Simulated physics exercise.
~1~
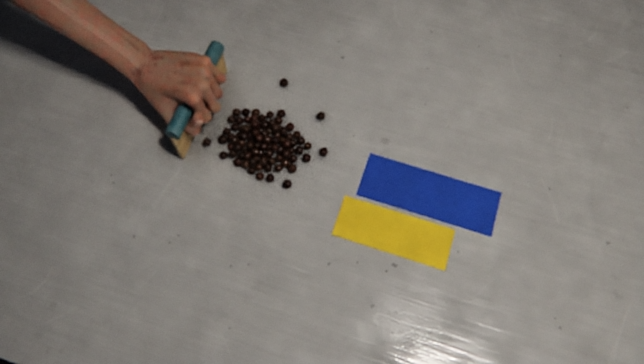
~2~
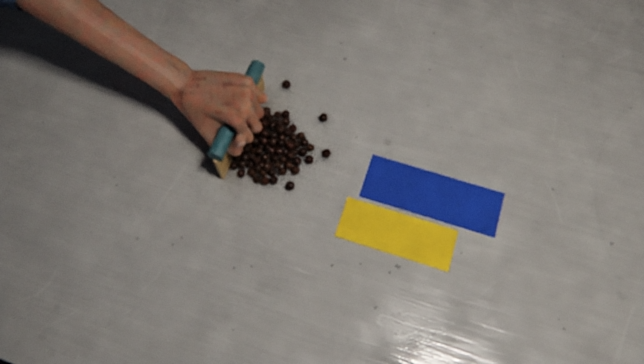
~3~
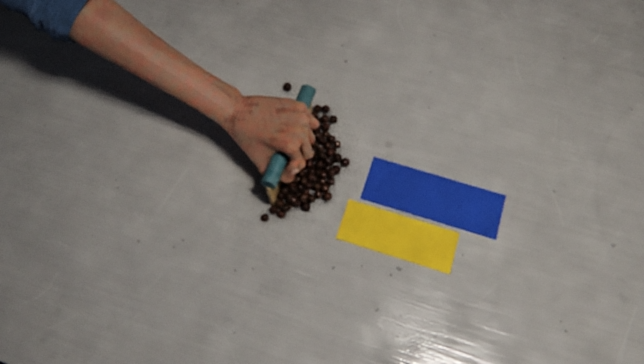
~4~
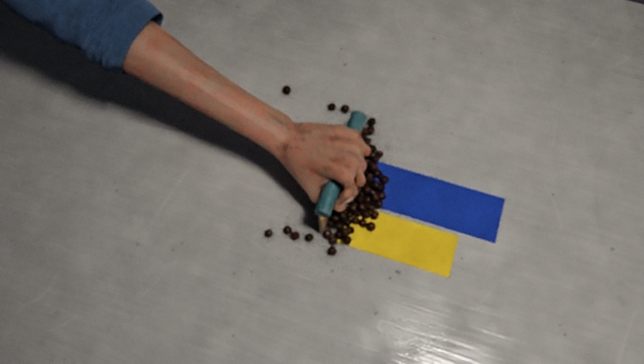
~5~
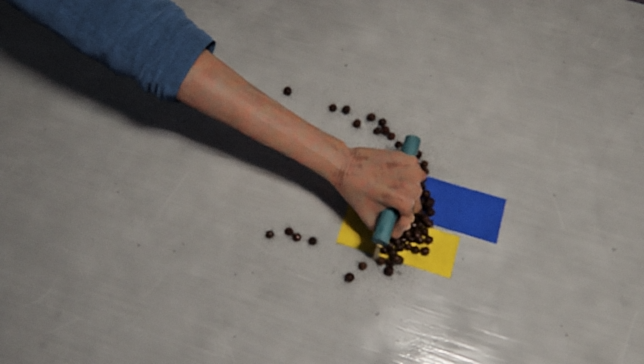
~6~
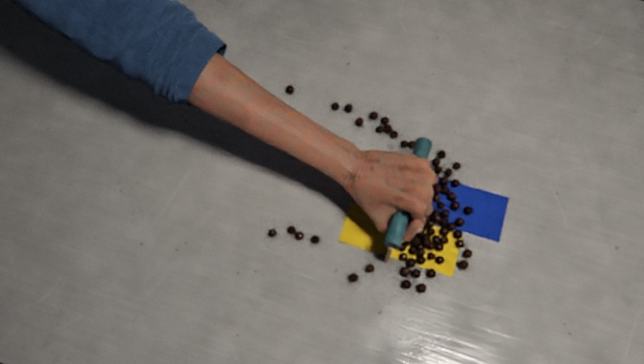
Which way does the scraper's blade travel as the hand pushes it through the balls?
The blade travels to the right, slanting downwards as it goes towards the blue and yellow mats.
